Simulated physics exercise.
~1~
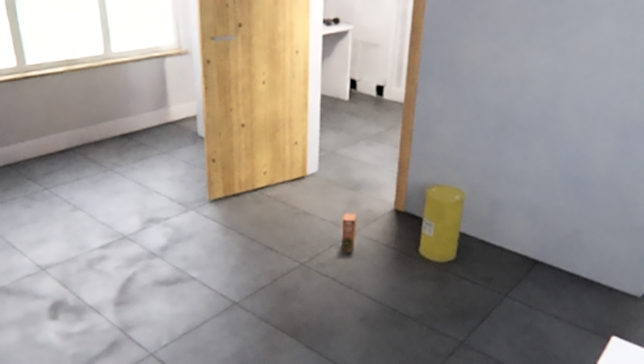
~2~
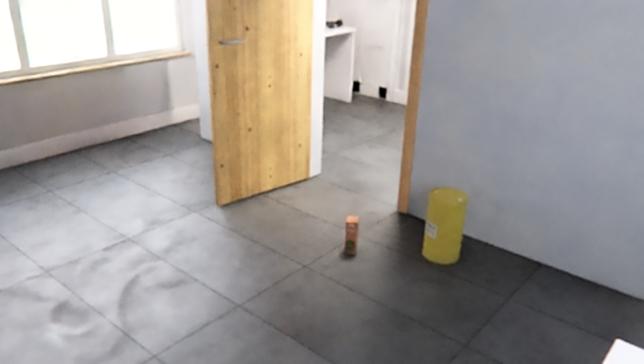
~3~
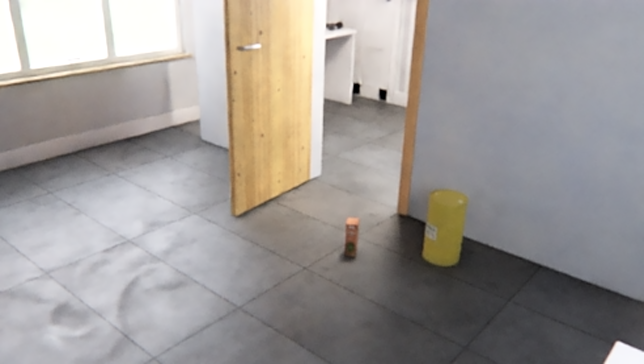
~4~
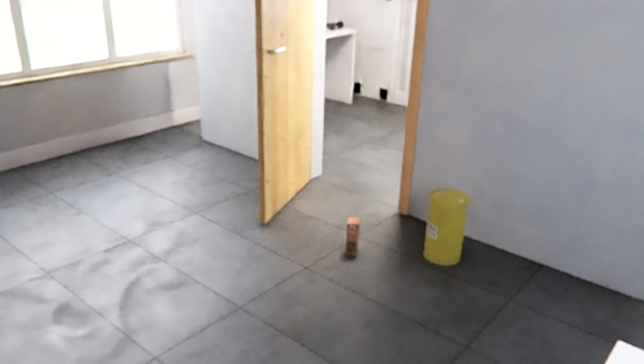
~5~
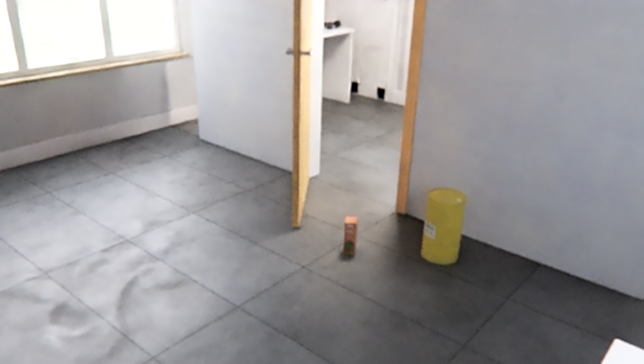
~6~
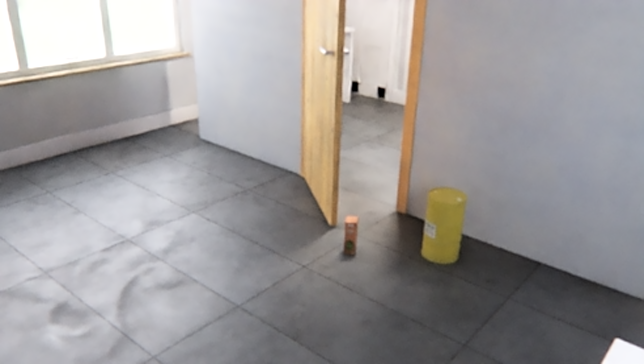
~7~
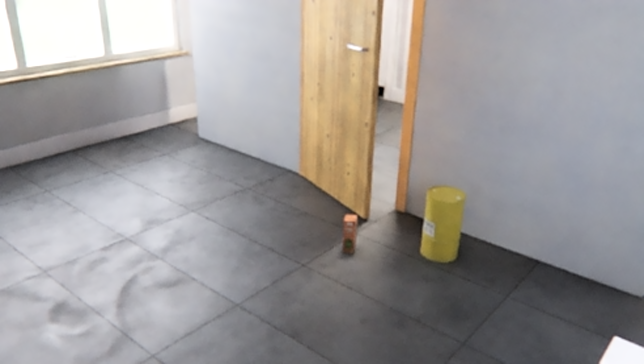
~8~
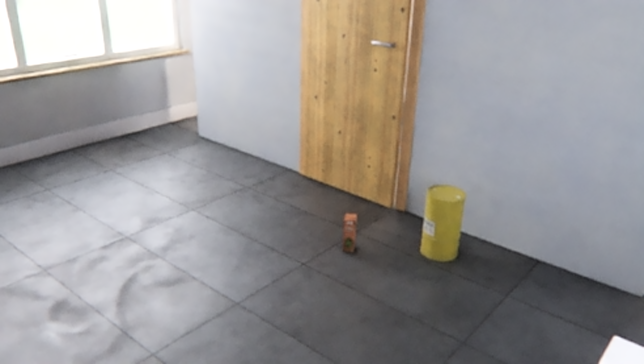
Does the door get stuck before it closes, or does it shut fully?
It shuts fully. The door swings past the carton and canister and ends up closed in its frame.
A pale wooden door stands wide open in a grey-walled room with dark floor tiles, seen from above by a gently swaying camera. A window is at the left, a small orange carton stands on the floor in front of the doorway, and a yellow canister stands by the wall to its right. The door swings round, its handle edge sweeping from left to right with nobody in sight. It turns edge-on, then passes behind the carton as the view into the next room narrows. Finally it sits closed in its frame, with the carton and canister still standing where they were.
